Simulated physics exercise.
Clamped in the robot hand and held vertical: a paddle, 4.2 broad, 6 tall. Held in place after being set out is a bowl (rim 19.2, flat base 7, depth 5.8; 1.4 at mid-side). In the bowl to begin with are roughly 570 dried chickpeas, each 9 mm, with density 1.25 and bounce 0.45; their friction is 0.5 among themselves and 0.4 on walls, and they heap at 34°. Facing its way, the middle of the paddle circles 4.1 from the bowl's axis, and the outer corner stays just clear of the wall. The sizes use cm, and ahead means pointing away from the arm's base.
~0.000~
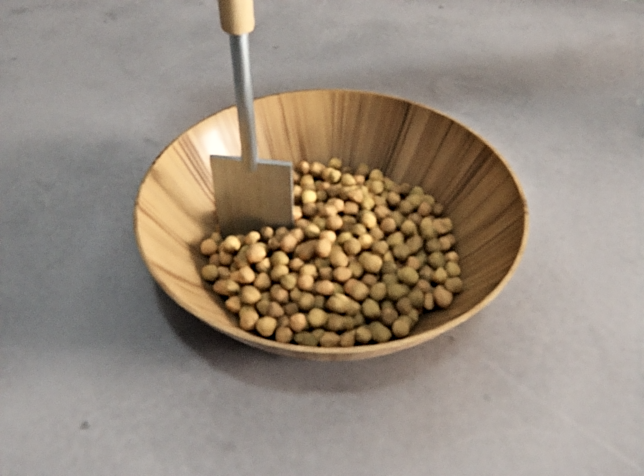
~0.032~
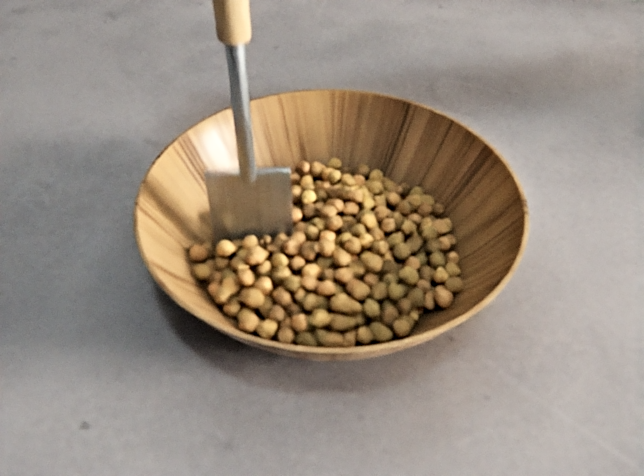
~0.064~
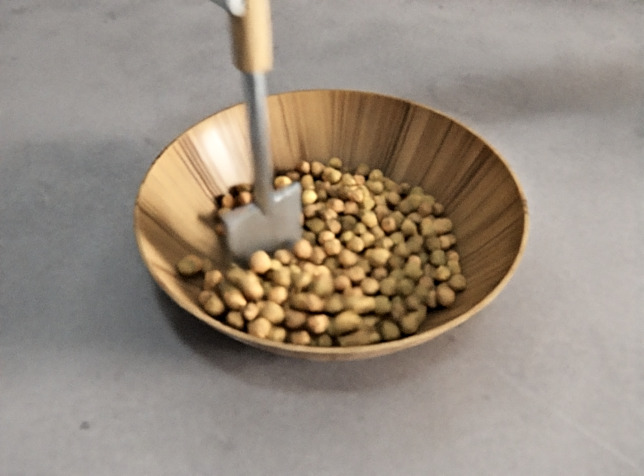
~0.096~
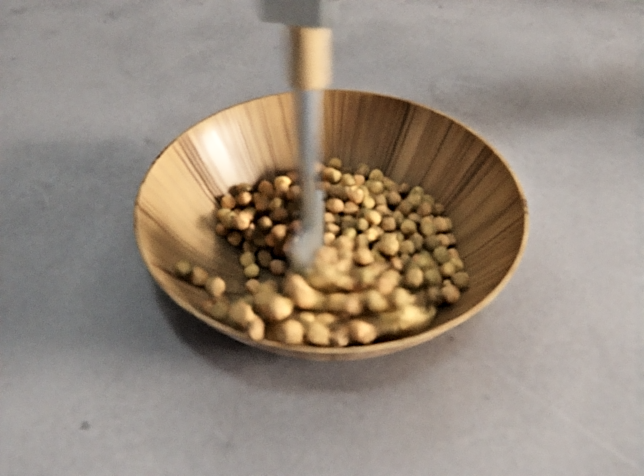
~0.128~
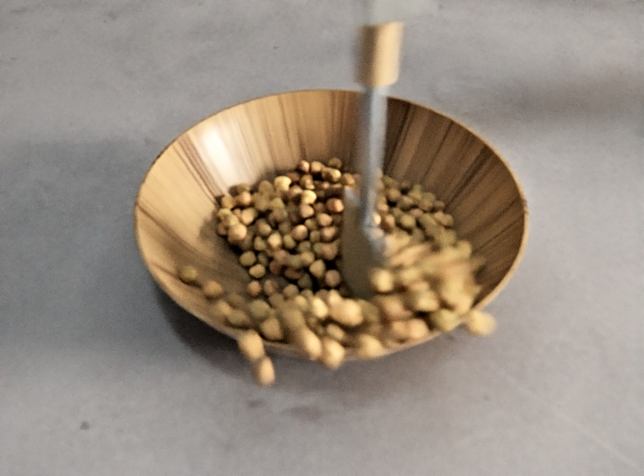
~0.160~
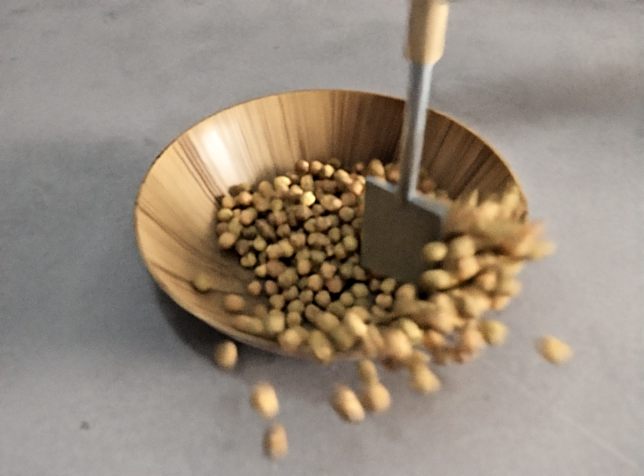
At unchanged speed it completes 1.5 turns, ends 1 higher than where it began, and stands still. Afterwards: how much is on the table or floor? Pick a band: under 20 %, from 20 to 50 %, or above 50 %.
From 20 to 50 %.
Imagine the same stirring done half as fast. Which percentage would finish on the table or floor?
In that case it comes to around 5 percent.
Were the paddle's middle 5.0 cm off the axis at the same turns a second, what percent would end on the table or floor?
That would come to roughly 25 percent.
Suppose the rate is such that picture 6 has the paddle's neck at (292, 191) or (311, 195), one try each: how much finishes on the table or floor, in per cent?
About 0 % for one try and about 5 % for the other, in order.
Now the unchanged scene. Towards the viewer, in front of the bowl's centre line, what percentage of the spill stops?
40 %.
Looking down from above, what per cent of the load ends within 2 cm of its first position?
I'd say something near 15 percent.
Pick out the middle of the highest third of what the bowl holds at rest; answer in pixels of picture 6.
It is centred near (320, 237).
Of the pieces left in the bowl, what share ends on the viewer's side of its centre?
About 50 %.
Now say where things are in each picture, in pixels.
The first frame shows paddle neck at (248, 134), 0° round; upper third of the load around (335, 237), from x 210 to 455, top at y 165; 573 in the bowl.
The second frame shows paddle neck at (245, 146), 14° round; upper third of the load around (333, 246), from x 200 to 455, top at y 165.
The third frame shows paddle neck at (261, 175), 49° round; upper third of the load around (329, 264), from x 190 to 455, top at y 165.
The fourth frame shows paddle neck at (308, 194), 85° round; upper third of the load around (348, 281), from x 185 to 460, top at y 165; 572 in the bowl, 1 in flight or on the tool.
The fifth frame shows paddle neck at (366, 191), 120° round; upper third of the load around (393, 282), from x 190 to 475, top at y 165; 565 in the bowl, 8 in flight or on the tool.
The sixth frame shows paddle neck at (409, 167), 156° round; upper third of the load around (443, 248), from x 205 to 550, top at y 165; 543 in the bowl, 30 in flight or on the tool.
By 0.29 s, 301° round, highest piece 11 above the table; 445 in the bowl, 42 on the table or floor, 86 in flight or on the tool.
By 0.42 s, 85° round, highest piece 11 above the table; 391 in the bowl, 146 on the table or floor, 36 in flight or on the tool.
By 0.68 s, 180° round, highest piece 4 above the table; 376 in the bowl, 197 on the table or floor.
By 1.38 s, 180° round, highest piece 4 above the table; 376 in the bowl, 197 on the table or floor.
Final count, 376 in the bowl, 197 on the table or floor. That is 34 % on the table or floor.
